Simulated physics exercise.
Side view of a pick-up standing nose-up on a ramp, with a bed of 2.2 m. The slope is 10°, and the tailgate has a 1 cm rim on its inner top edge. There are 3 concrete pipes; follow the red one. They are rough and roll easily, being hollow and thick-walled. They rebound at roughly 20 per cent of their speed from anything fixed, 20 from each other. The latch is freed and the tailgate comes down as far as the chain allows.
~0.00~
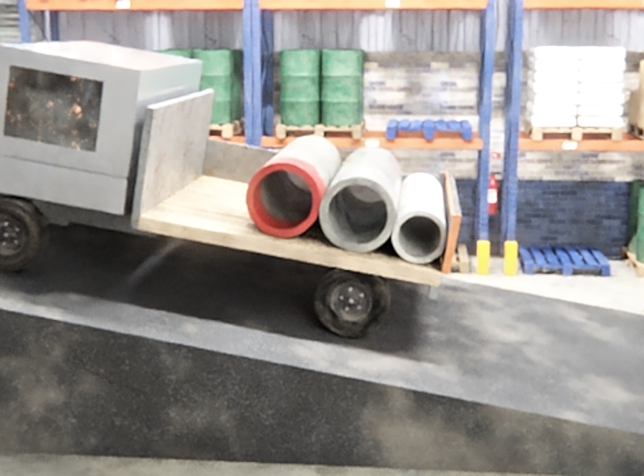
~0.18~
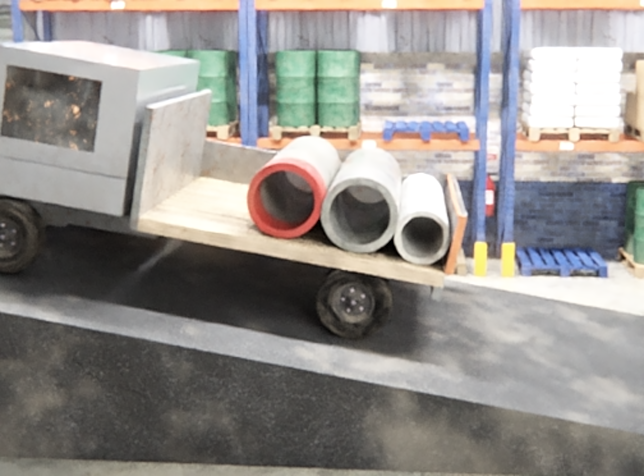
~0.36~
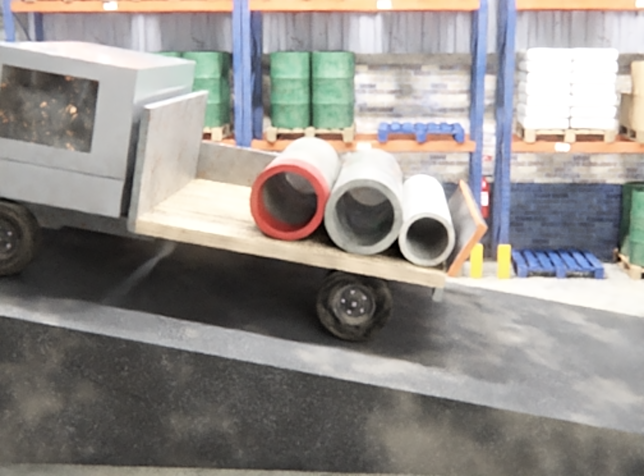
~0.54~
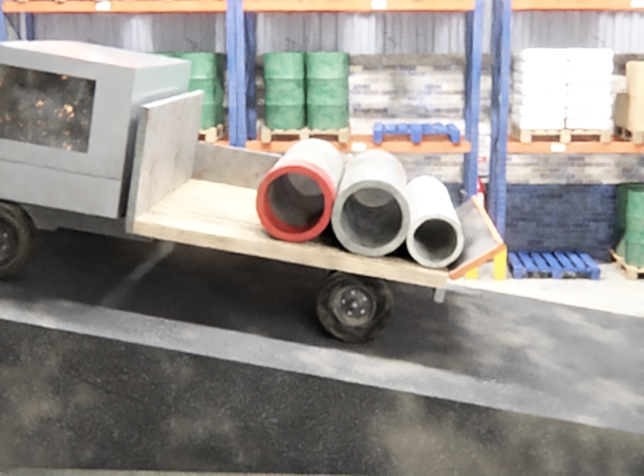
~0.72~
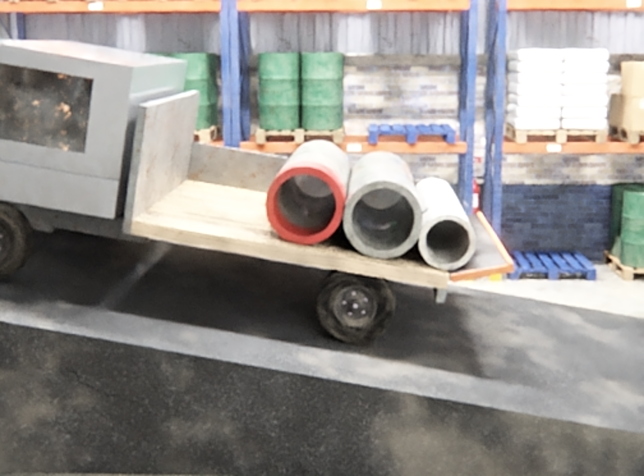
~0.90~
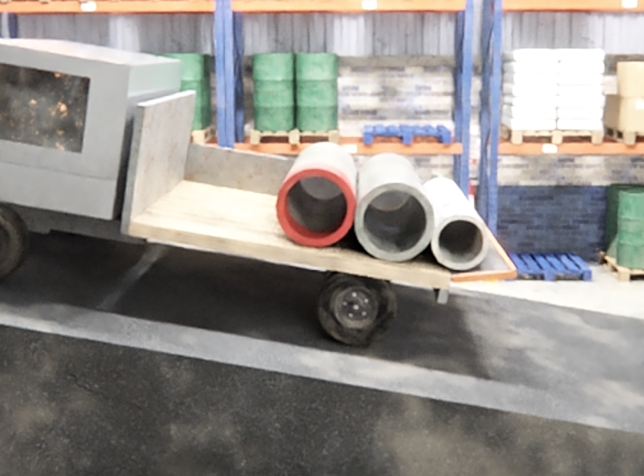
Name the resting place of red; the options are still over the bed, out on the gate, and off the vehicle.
Red is left still over the bed.
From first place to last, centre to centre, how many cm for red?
Red 40.
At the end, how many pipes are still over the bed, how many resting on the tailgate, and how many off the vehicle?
In that order: 2, 1, 0.
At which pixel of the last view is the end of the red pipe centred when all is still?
Near (343, 213).
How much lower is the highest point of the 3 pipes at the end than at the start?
Some 5 cm lower.
By 1.1 s, red is on the bed, 95 cm short of the hinge, rolling right; 0 out so far.
By 1.4 s, red is on the bed, 85 cm short of the hinge, rolling right; 0 out so far.
By 1.6 s, as before, red; 0 out so far.
Finally (1.9 s), red is on the bed, 80 cm short of the hinge; 0 out so far.
